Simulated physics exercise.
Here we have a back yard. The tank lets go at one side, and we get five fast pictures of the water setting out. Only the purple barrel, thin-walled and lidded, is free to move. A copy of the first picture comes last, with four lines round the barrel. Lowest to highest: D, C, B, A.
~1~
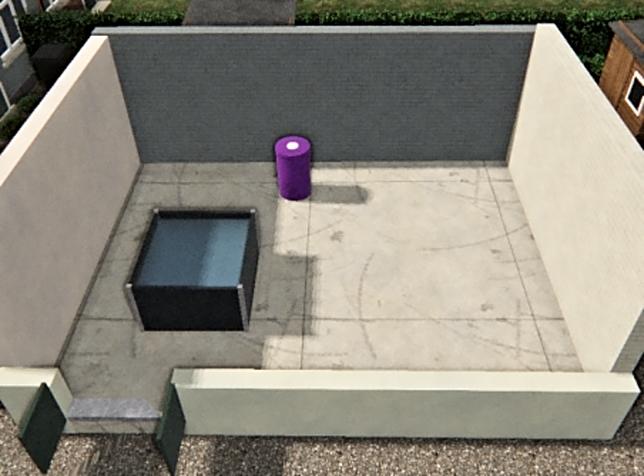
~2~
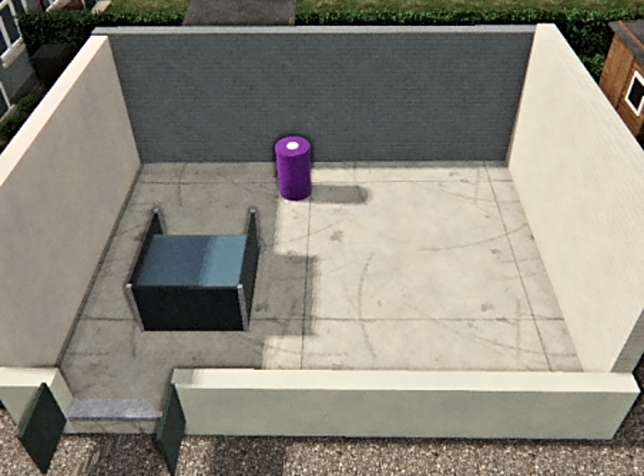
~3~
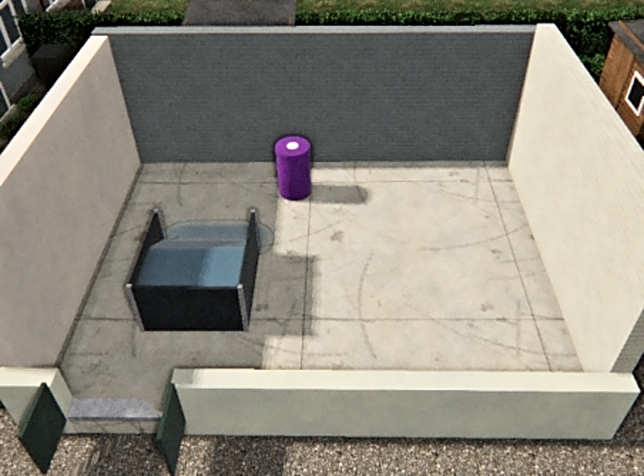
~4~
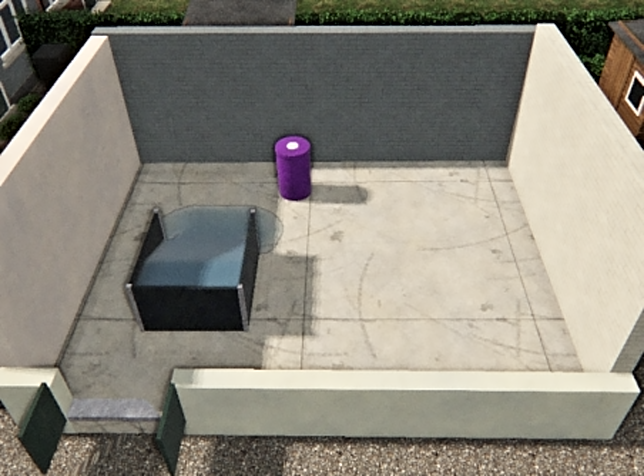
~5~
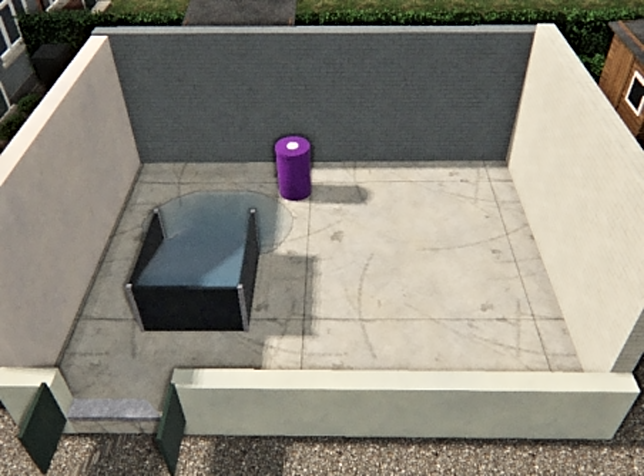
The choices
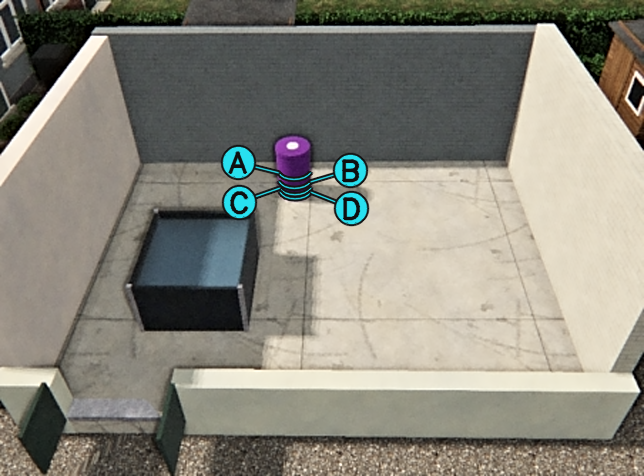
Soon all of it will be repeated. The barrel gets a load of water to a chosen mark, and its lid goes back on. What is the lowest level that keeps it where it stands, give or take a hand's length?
B.
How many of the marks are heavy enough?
Two.
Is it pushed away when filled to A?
No, that is safe.
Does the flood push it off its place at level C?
Yes.
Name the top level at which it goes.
The answer is C.
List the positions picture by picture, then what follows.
In the first picture, lid of the purple barrel at (293, 146); tank full, its middle at (196, 252); open gate at (117, 371).
In the second picture, water covers 2 % of the ground, mostly out of sight from here.
In the third picture, water covers 4 % of the ground, mostly out of sight from here.
In the fourth picture, 7 % of the ground under water, its edge towards the barrel at (273, 232).
In the fifth picture, lid of the purple barrel at (293, 146); 10 % of the ground under water, its edge towards the barrel at (265, 198).
In cyan, A at (293, 179); B at (294, 188); C at (294, 194); D at (295, 198); from the bottom up D, C, B, A.
With A, it does not move.
With B, it does not move.
With C, it is pushed about its own width away.
With D, it is pushed about 4 times its own width away.
